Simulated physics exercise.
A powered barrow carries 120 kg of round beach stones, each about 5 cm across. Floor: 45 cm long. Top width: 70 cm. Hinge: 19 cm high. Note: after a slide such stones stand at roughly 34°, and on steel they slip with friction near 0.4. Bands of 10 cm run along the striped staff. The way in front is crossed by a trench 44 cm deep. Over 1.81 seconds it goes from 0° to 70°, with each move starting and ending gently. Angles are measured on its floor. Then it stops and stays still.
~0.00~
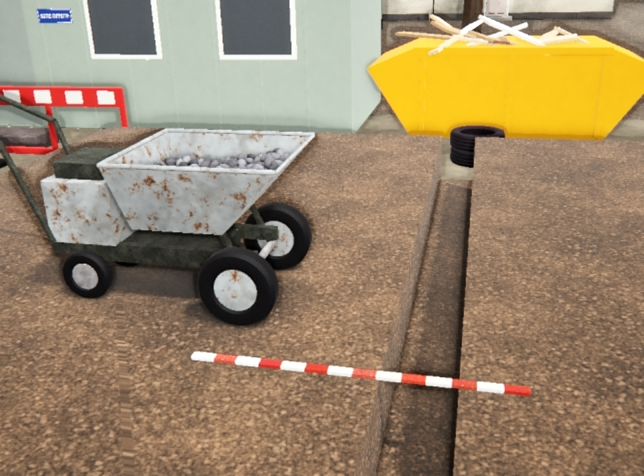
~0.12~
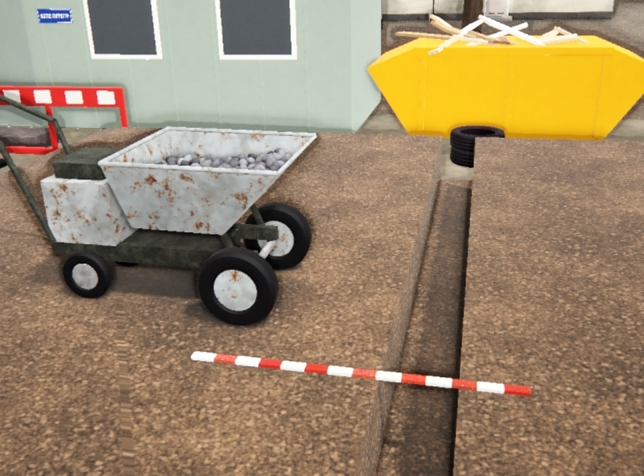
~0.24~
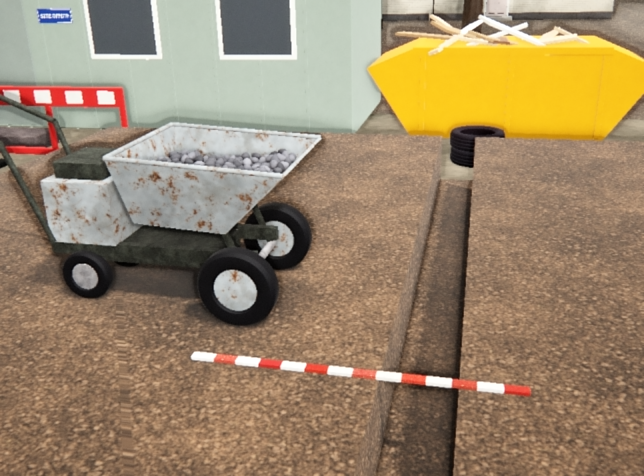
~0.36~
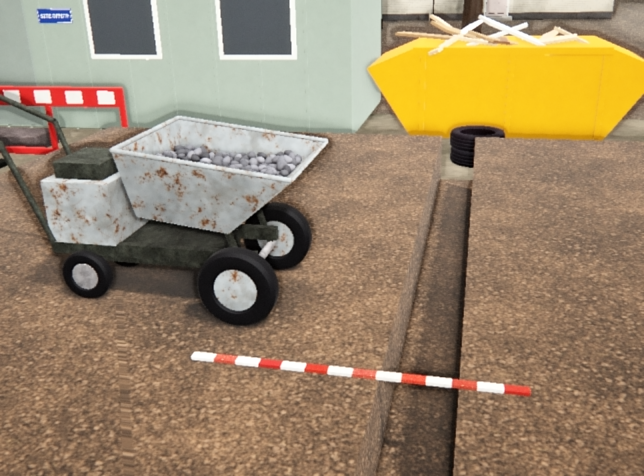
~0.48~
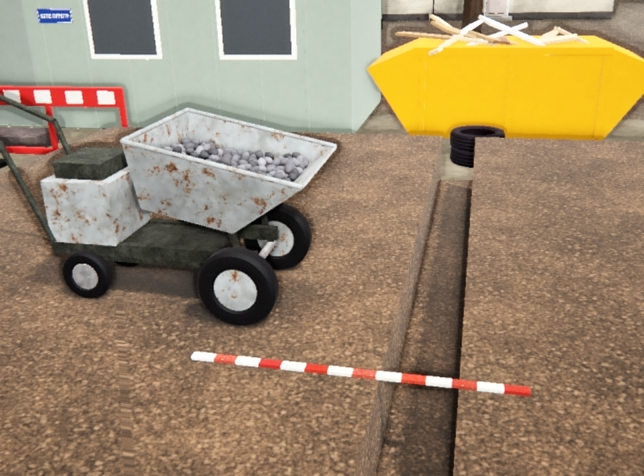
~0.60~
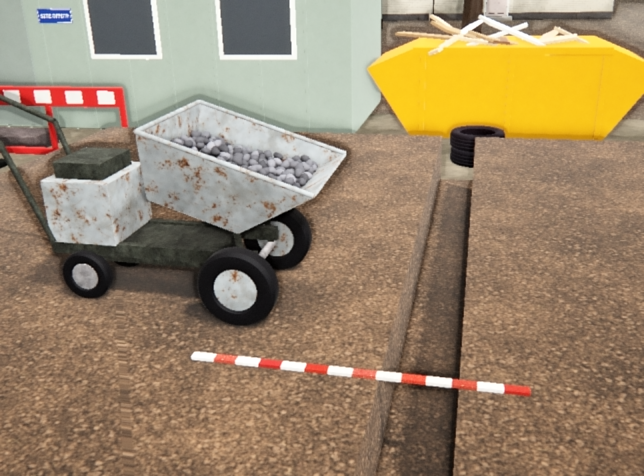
A wheeled barrow slowly tilts its rusty tray of grey stones forward to the right.
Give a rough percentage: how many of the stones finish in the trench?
100 %.
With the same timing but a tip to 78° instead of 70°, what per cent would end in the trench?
I'd guess some 95 in a hundred.
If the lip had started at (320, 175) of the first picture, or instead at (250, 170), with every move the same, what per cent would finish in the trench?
From the first spot near 65, from the second near 80 per cent.
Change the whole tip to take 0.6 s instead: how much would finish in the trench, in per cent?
That works out at about 90 in a hundred.
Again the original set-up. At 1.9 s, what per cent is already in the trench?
Around 60 per cent of it.
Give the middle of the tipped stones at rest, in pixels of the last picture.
Their middle ends up near (431, 368).
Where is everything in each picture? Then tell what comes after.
In the first picture, the tray is at 0°, its lip at (275, 173); the top of the load is at (253, 160).
In the second picture, the tray is at 1°, its lip at (277, 174); the top of the load is at (244, 160); the stones move at 0.1 m/s on average.
In the third picture, the tray is at 3°, its lip at (283, 177); the top of the load is at (224, 160); the stones move at 0.2 m/s on average.
In the fourth picture, lip at (291, 181), floor tilted 7°, highest stones at (193, 155); the stones move at 0.3 m/s on average.
In the fifth picture, the tray is at 12°, its lip at (302, 188); the top of the load is at (187, 149); the stones move at 0.4 m/s on average.
In the sixth picture, the tray is at 18°, its lip at (314, 196); the top of the load is at (197, 142); the stones move at 0.4 m/s on average.
After 1.4 s the floor is at 59°; 100 % in the tray; the foremost stones are at (380, 247).
After 1.9 s the floor is at 70°; 37 % in the tray, 3 % short of the trench, 60 % in the trench; the foremost stones are at (455, 382).
After 2.3 s the floor is at 70°; 10 % in the tray, 3 % short of the trench, 87 % in the trench; the foremost stones are at (462, 368).
After 4.2 s the floor is at 70°; 0 % in the tray, 100 % in the trench; the foremost stones are at (463, 349).
